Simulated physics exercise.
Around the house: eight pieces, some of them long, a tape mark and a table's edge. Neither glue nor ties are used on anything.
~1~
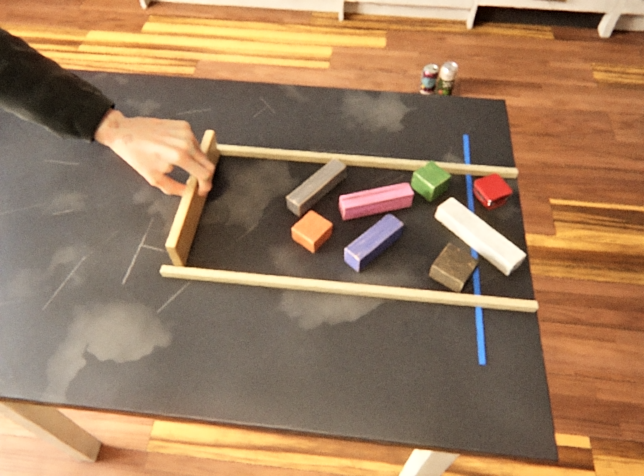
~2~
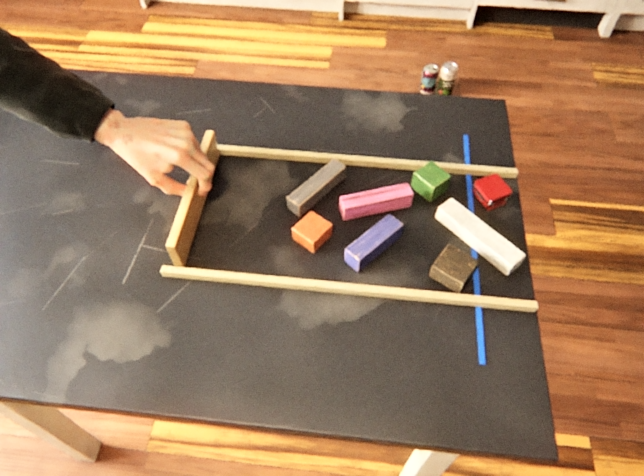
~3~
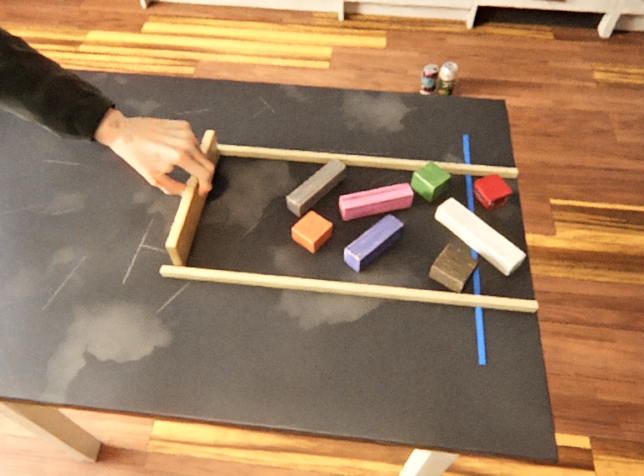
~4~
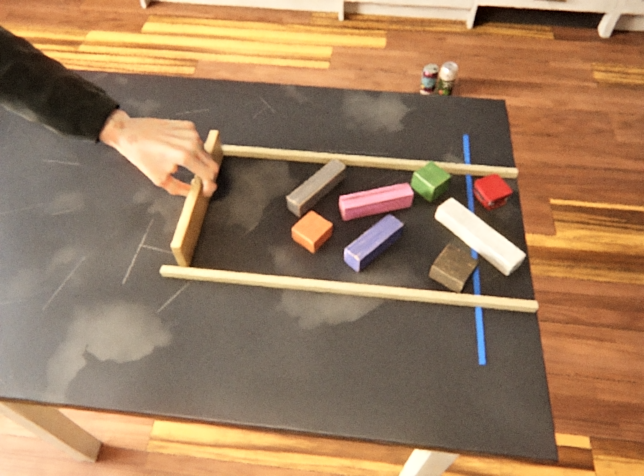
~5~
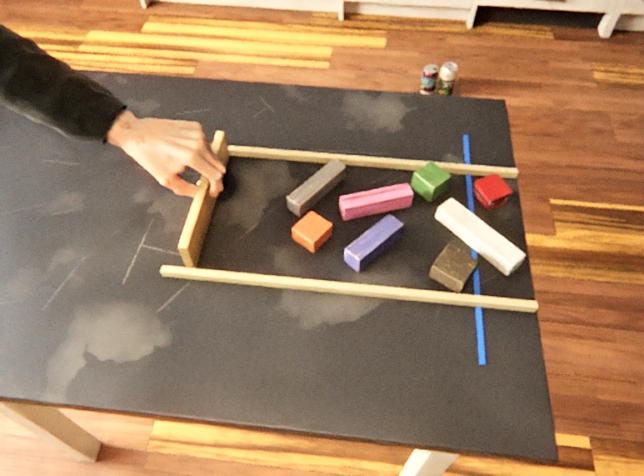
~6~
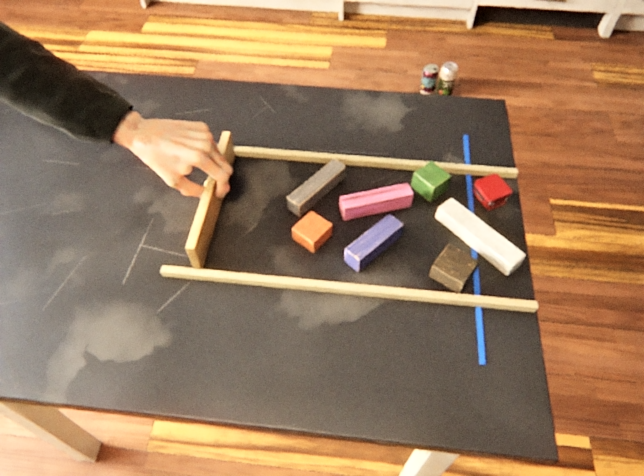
On a dark table, a hand slides a wooden board slightly right toward eight colored blocks.
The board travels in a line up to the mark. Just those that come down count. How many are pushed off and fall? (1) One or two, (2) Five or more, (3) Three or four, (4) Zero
The answer is 1.
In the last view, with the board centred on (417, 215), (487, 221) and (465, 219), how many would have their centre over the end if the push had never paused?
Past-the-end tally - position 1: 0, position 2: 4, position 3: 2.
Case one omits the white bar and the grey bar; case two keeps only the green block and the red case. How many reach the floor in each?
The counts would be 1 and 1.
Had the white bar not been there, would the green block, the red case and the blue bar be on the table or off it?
I'd say the green block stays where it is, the red case ends up down, and the blue bar stays where it is.
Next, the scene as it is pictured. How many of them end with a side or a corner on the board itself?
That number would be 3.
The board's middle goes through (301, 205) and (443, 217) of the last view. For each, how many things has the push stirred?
At first I count 2, and then 8.
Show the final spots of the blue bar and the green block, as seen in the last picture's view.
You'll find the first one at (507, 267) and the second at (502, 180).
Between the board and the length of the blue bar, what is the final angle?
It works out to near 40°.
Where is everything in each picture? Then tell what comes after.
The first picture shows red case (491, 192); white bar (479, 235); black block (454, 268); board (196, 196); tape (473, 232).
The second picture shows white bar (479, 235); blue bar (374, 242).
The third picture shows black block (454, 268); pink stick (376, 202).
The fourth picture shows red case (491, 192); green block (431, 181).
The fifth picture shows white bar (479, 235); orange block (312, 232).
The sixth picture shows red case (491, 192); white bar (479, 235); black block (454, 268); board (213, 197); tape (473, 232).
Early on, none off yet; red case at rest near (491, 192); white bar at rest near (479, 235); black block at rest near (454, 268).
Finally, the number that fall off is one or two; lost, white bar and red case.
